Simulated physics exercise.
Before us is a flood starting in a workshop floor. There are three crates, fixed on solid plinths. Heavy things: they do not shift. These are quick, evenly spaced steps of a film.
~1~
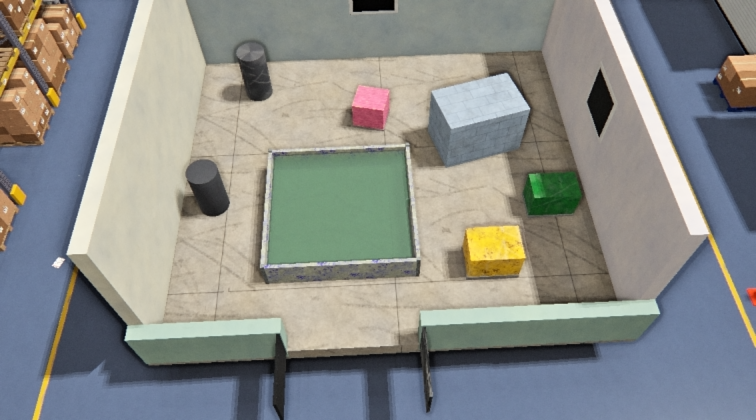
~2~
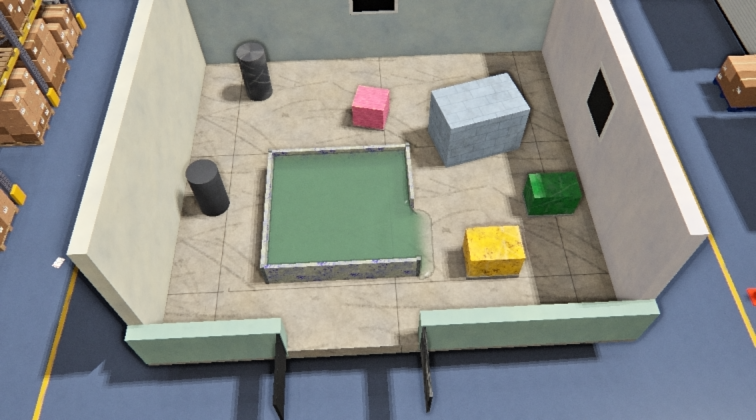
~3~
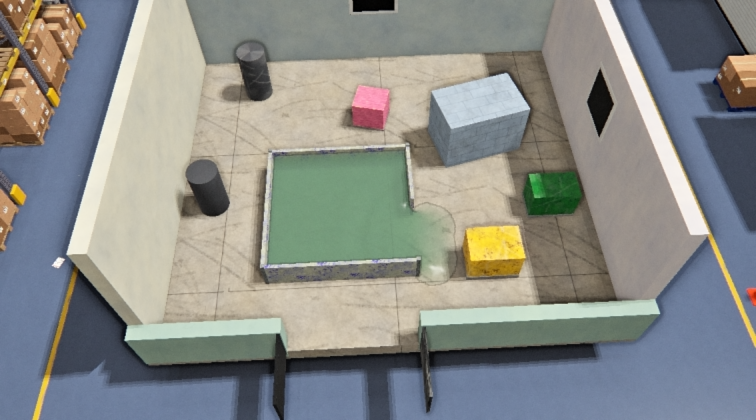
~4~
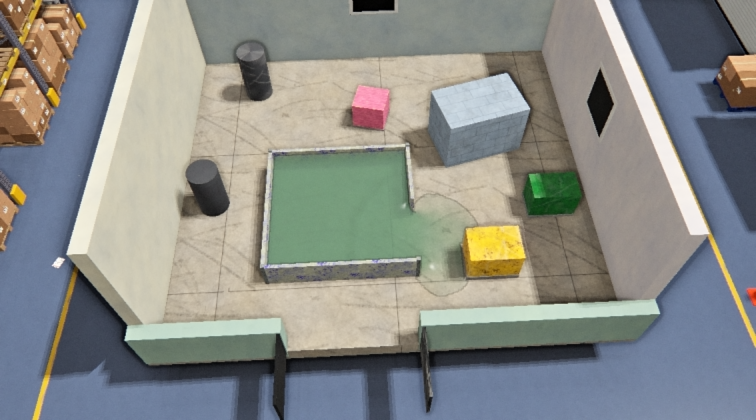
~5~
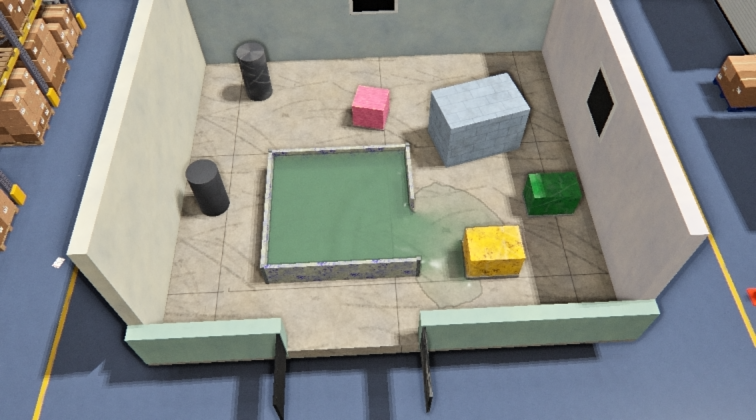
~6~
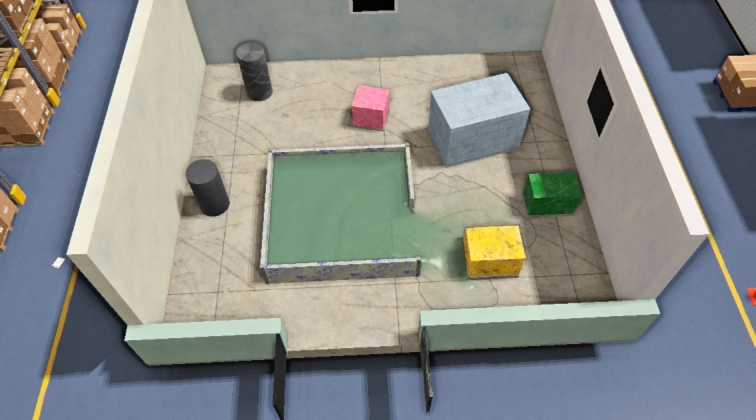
Green water in a low square tank sits still, then pours through a gap in the tank's right side and spreads in a thin, pale sheet across the floor, reaching around the yellow crate. The workshop room is seen from high in front by a still camera. Two dark cylinders stand left, a pink crate behind, and a large grey-blue block, green crate and yellow crate right, all unmoving.
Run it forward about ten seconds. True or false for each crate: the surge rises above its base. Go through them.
Pink crate: True; yellow crate: True; green crate: True.
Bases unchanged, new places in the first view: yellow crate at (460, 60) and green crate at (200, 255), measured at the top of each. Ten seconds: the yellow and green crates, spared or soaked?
The yellow crate gets flooded, while the green crate stays clear.
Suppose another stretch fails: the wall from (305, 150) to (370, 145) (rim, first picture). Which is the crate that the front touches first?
That would be the crate marked pink.
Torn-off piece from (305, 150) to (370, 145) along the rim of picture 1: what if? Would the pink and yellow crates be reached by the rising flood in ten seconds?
The pink crate is reached; the yellow crate is not reached.
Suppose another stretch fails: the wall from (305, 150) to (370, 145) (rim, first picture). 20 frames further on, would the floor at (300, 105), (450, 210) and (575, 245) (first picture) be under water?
The first comes out soaked, the second soaked, the third untouched.
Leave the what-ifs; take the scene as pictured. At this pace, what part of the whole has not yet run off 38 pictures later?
My figure is close to 98 percent.
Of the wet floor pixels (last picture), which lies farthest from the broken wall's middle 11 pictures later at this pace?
Roughly at (560, 130).
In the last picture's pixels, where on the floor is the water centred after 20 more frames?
Centre of mass: Roughly (412, 224).
A moment on, water covers 15 % of the floor; the pink crate not reached, the yellow crate water round its plinth, the green crate water round its plinth.
Next, water covers 25 % of the floor; the pink crate not reached, the yellow crate water round its plinth, the green crate water round its plinth.
Then, water covers 40 % of the floor; the pink crate not reached, the yellow crate water round its plinth, the green crate water round its plinth.
Later, water covers 55 % of the floor; the pink crate water round its plinth, the yellow crate water round its plinth, the green crate water round its plinth.
In the end, water covers 85 % of the floor; the pink crate was topped, the yellow crate was topped, the green crate was topped.
